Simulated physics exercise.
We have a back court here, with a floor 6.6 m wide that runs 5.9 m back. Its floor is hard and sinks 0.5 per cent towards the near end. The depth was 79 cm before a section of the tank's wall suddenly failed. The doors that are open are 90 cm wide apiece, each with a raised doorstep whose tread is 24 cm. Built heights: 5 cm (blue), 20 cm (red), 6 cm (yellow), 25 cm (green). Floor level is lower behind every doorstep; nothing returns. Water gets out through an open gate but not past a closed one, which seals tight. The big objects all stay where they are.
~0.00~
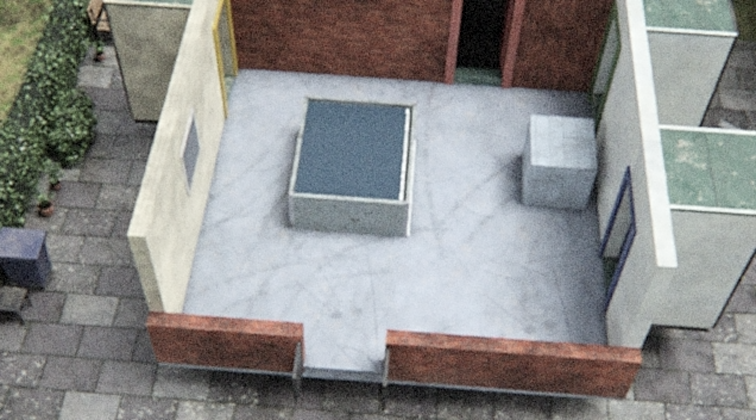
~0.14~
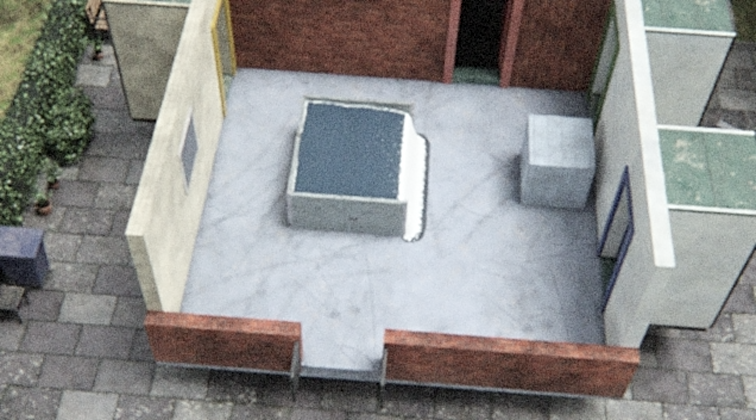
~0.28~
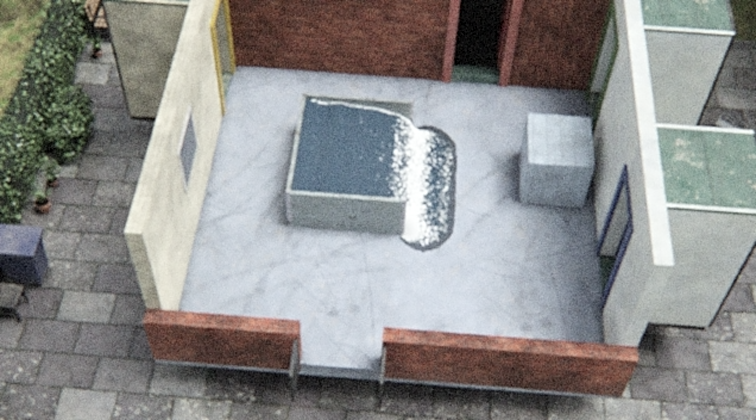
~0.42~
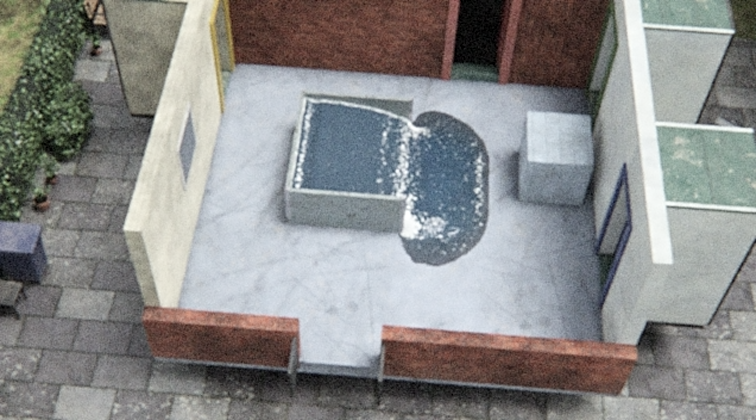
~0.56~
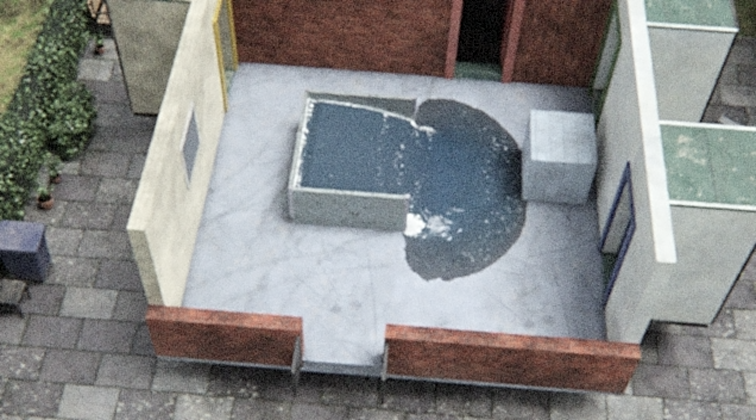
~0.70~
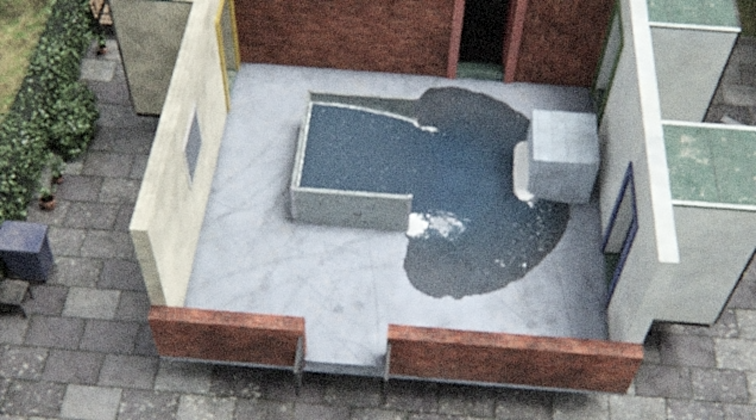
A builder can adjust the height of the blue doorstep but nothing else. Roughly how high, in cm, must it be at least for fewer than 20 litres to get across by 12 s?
Roughly 28 cm is just enough.
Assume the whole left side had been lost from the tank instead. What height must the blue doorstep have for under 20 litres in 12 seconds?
Then roughly 8.5 cm.
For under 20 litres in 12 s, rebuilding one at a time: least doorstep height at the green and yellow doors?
You'd want about 26 centimetres at green and about 12.0 centimetres at yellow.
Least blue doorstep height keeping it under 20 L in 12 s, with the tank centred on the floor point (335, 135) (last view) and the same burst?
Roughly 15 centimetres.
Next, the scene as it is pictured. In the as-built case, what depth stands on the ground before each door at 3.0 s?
Lab note, cm: Blue 19; red 19; yellow 0; green 25.
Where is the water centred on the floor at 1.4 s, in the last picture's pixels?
Around (435, 183).
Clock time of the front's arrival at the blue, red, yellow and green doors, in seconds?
Reading them off: Blue 1.0 s, then red 0.9 s, then yellow 5.0 s, then green 1.1 s.
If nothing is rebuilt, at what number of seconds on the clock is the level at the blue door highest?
Crest at t of about 1.8 s.
After 1.4 s water covers 40 % of the floor, deepest (50 cm) near (520, 186); 20 cm at the blue door, 15 litres in over its 5 cm doorstep.
After 3.0 s water covers 45 % of the floor, deepest (40 cm) near (605, 359); 19 cm at the blue door, 236 litres in over its 5 cm doorstep.
After 12.0 s water covers 100 % of the floor, deepest (10 cm) near (177, 335); 6 cm at the blue door, 423 litres in over its 5 cm doorstep.
At the blue door as built, the water arrived by 1.1 s and peaked near 27 cm at 1.8 s.
With a doorstep of 25.5 cm, 34 litres would have come in within the 12 s; with 34 cm, 4 litres. So under 20 litres takes about 28 cm.
